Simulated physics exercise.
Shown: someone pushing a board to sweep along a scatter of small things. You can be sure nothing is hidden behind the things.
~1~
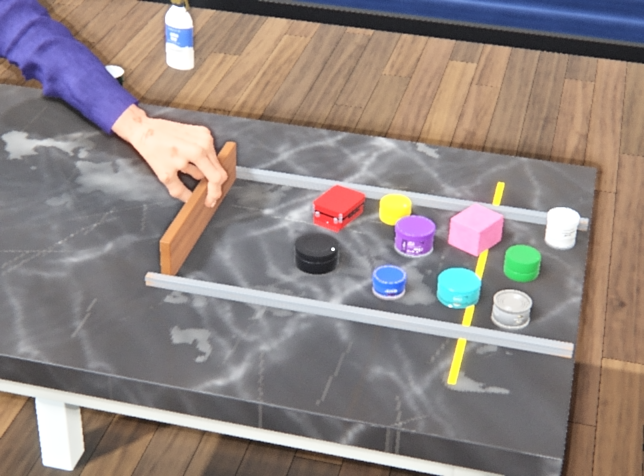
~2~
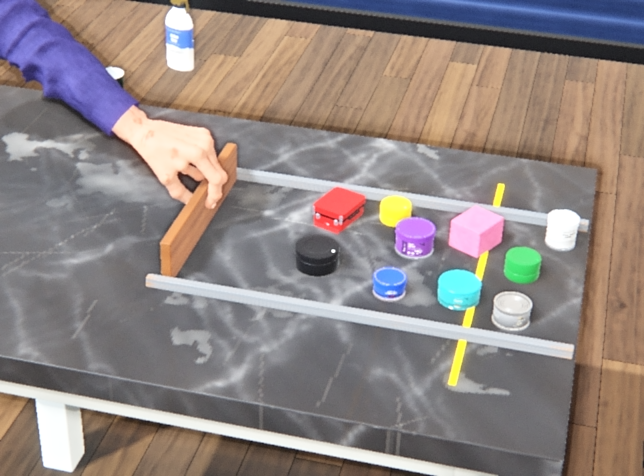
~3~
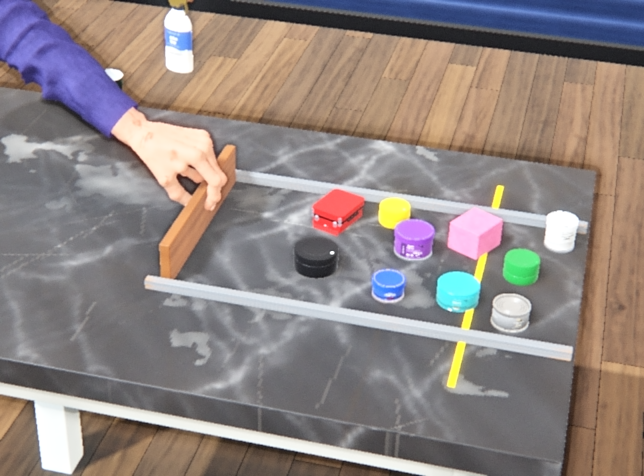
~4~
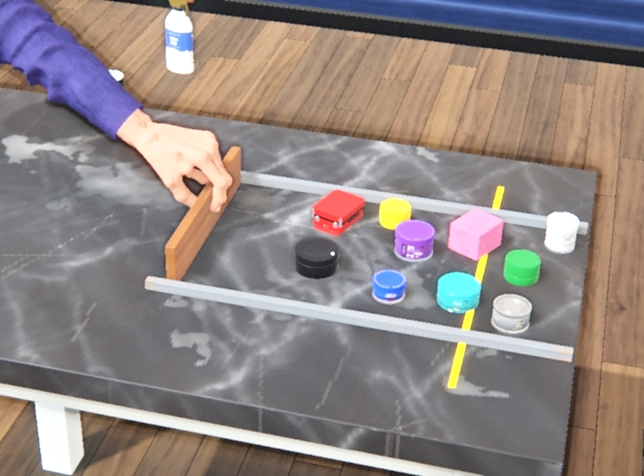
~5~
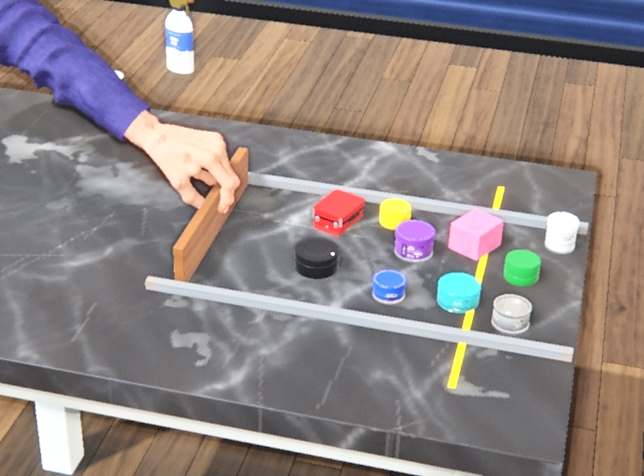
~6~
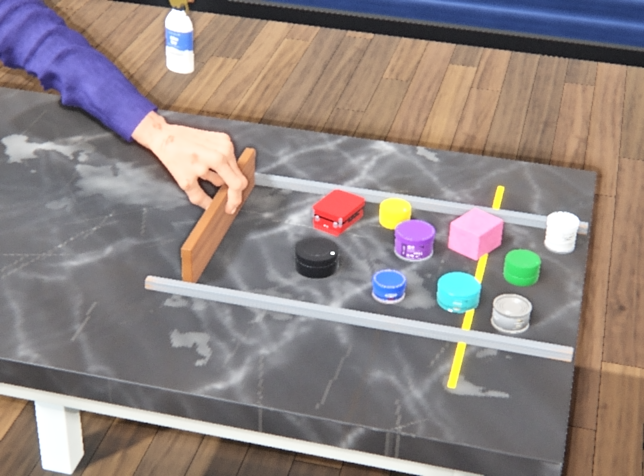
Wooden board held by a hand staying still, then sliding slightly right between two rails, short of unmoving colourful small containers.
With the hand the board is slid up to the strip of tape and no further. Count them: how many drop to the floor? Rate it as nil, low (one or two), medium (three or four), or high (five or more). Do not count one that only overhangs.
Nil.
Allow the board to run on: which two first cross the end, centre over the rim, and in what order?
White pot, pink block.
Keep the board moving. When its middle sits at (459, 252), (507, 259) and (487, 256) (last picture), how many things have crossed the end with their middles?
In order: 0, 1, 0.
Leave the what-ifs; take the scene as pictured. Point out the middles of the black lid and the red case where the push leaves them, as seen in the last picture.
About (499, 282), and about (506, 236).
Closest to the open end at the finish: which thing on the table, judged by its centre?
It would be the white pot.
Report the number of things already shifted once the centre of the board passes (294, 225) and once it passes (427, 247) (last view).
First position 0; second position 7.
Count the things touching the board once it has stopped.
4 end up touching it.
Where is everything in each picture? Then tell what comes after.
The first picture shows white pot (562, 229); green lid (522, 264); grey tin (511, 310); board (201, 207); tape (480, 271).
The second picture shows green lid (523, 265); turquoise tub (459, 290).
The third picture shows grey tin (511, 313); black lid (316, 257).
The fourth picture shows white pot (561, 233); board (206, 212).
The fifth picture shows green lid (522, 268); red case (339, 213).
The sixth picture shows white pot (561, 233); green lid (522, 267); grey tin (511, 314); board (221, 214); tape (479, 275).
Soon after, none off yet; white pot at rest near (561, 233); green lid at rest near (522, 267); grey tin at rest near (511, 314).
In the end, the number that fall off is zero.
